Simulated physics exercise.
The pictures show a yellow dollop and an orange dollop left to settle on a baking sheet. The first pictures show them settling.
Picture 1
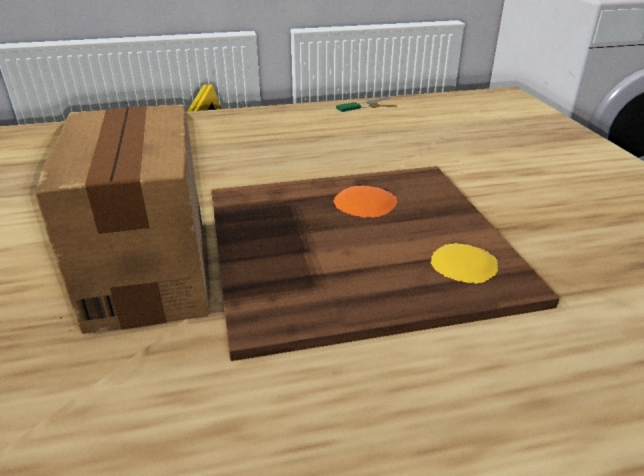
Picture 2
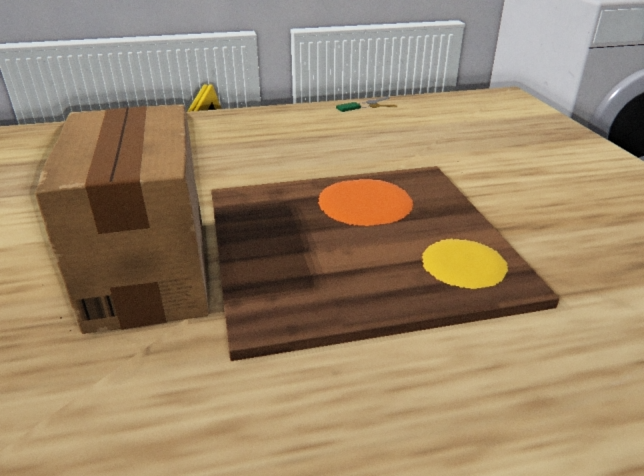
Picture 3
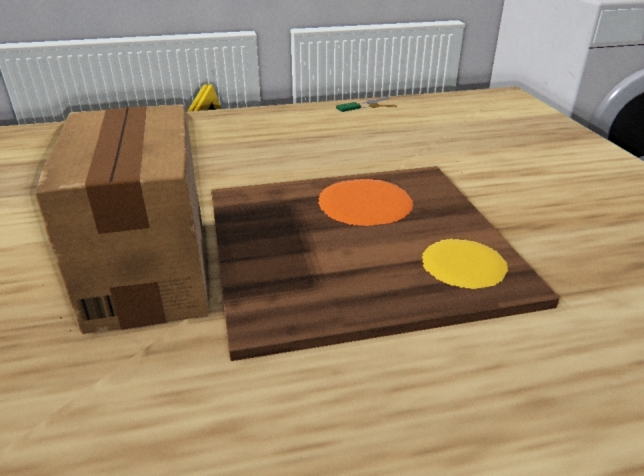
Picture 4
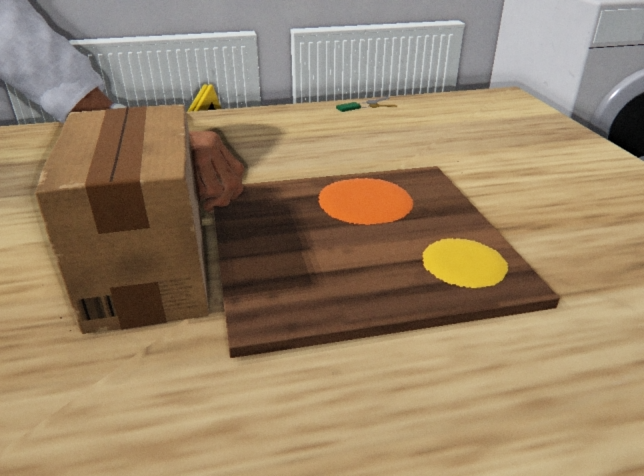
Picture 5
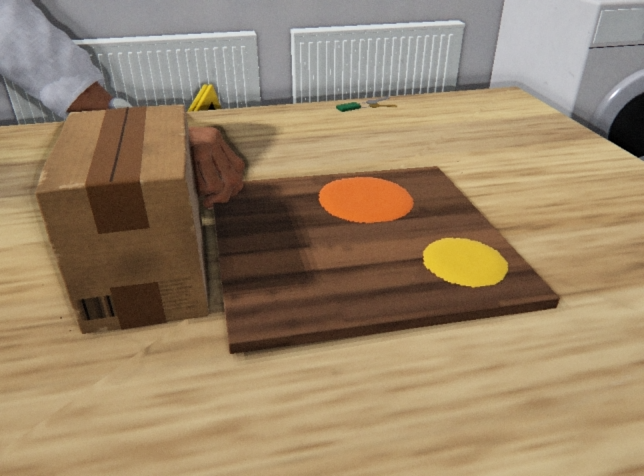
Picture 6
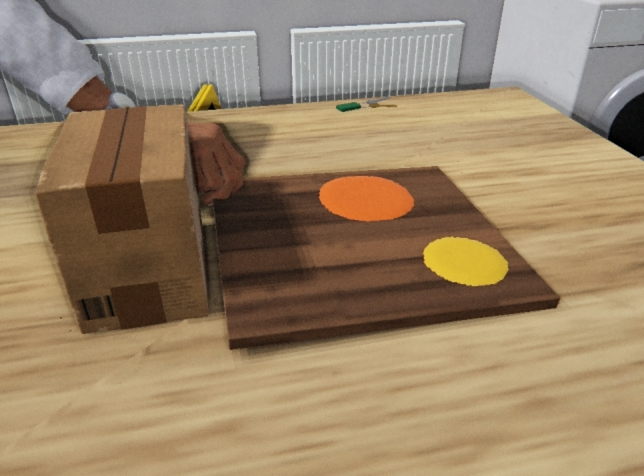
In this clip, an orange dollop and a yellow dollop spread out on a brown board beside a cardboard box, then a hand reaches in behind the box, grips the board's left end and raises it very slightly.
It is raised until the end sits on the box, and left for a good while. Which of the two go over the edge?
As for the yellow dollop, it slides over the edge; the orange dollop slides over the edge.
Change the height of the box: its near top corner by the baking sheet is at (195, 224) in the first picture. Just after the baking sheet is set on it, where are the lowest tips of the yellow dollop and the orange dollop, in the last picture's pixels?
In turn (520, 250) and (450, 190).
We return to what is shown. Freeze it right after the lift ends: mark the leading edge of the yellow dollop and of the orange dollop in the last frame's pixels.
In turn (526, 253) and (465, 189).
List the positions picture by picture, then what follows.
The baking sheet lies flat; yellow dollop (465, 259) a low mound; orange dollop (366, 197) a low mound; box (130, 261), in the first frame.
They settle; yellow dollop (465, 260) spread thin; orange dollop (366, 199) spread thin, in the second frame.
At rest; yellow dollop (465, 260) spread thin; orange dollop (366, 199) spread thin, in the third frame.
A hand takes the end; yellow dollop (465, 260) spread thin; orange dollop (366, 199) spread thin, in the fourth frame.
The end is rising; yellow dollop (466, 259) spread thin; orange dollop (366, 197) spread thin, in the fifth frame.
The baking sheet slopes by about 2°; yellow dollop (466, 258) spread thin; orange dollop (366, 196) spread thin; box (130, 261), in the sixth frame.
Shortly, slope about 32°; the yellow dollop is dripping off the low end; the orange dollop is dripping off the low end.
Then, the yellow dollop is dripping off the low end; the orange dollop is dripping off the low end.
At the finish, slope about 32°; the yellow dollop is dripping off the low end; the orange dollop is dripping off the low end.
